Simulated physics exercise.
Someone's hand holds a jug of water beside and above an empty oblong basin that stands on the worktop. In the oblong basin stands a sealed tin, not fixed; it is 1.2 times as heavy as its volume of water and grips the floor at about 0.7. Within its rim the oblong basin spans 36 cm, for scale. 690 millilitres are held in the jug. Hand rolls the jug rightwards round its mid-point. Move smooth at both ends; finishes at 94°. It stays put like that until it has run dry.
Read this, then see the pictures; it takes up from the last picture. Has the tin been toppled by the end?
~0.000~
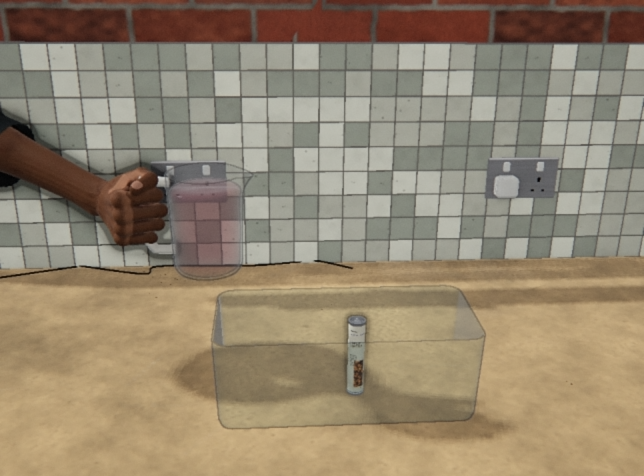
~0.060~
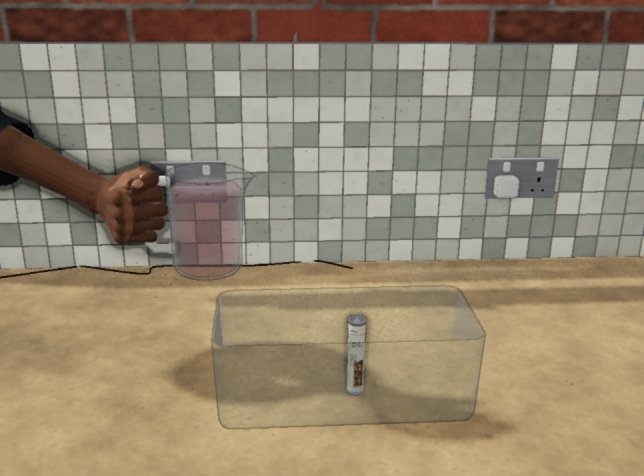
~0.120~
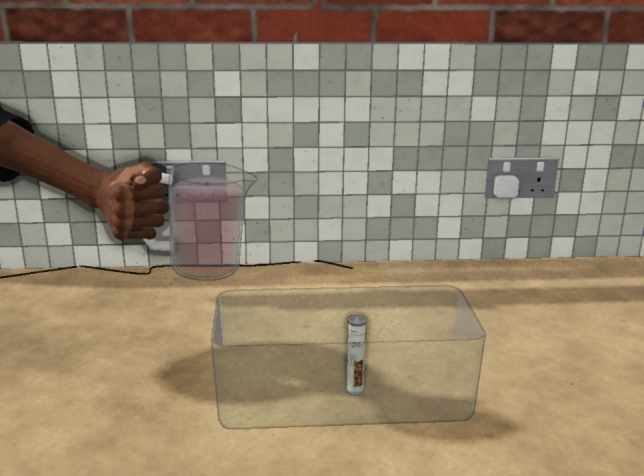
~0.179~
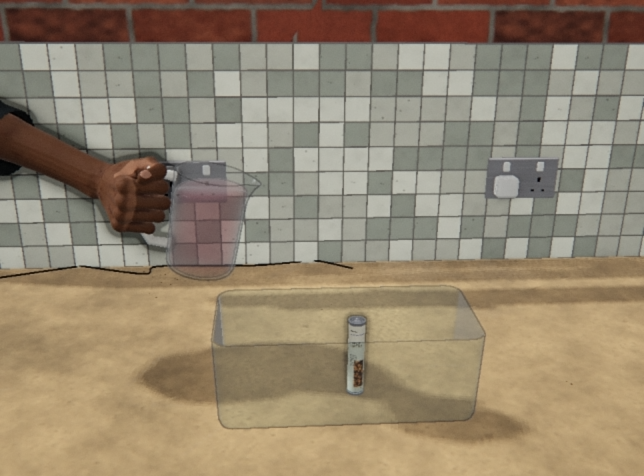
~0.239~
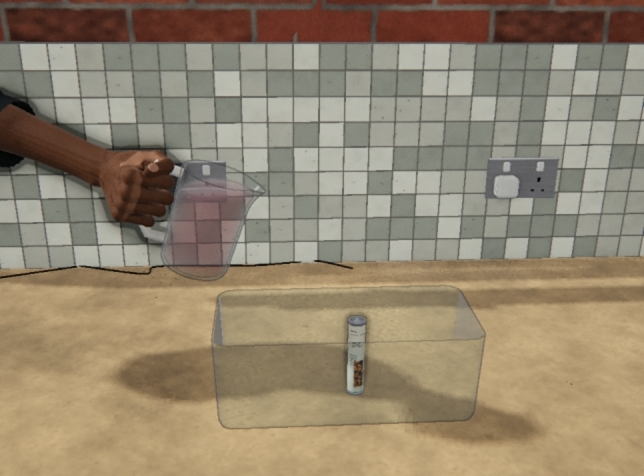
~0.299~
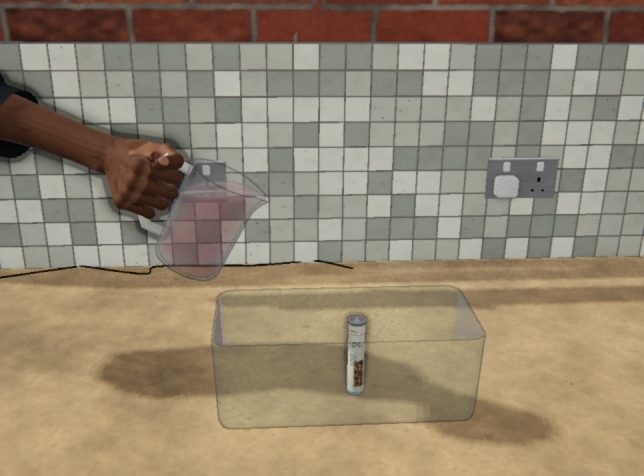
You'll see it resist.
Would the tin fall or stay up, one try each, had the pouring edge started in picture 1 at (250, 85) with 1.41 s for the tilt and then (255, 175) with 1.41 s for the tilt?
In the first try it comes down; in the second it remains standing.
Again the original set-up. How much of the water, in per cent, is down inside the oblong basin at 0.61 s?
About 7%.
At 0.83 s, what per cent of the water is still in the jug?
36 %.
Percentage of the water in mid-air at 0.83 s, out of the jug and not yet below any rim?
Estimate: About 20 in a hundred.
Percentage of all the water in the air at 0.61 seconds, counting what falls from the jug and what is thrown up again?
It comes to roughly 18 per cent.
After 0.61 s the tilt is 78° and 75 per cent is still to pour; the tin stands where it began.
After 0.83 s the tilt is 94° and 35 per cent is still to pour; the tin stands where it began.
After 1.07 s the tilt is 94° and 12 per cent is still to pour; the tin stands where it began.
After 1.33 s the tilt is 94° and 4 per cent is still to pour; the tin stands where it began.
In the end the tin stands where it began.
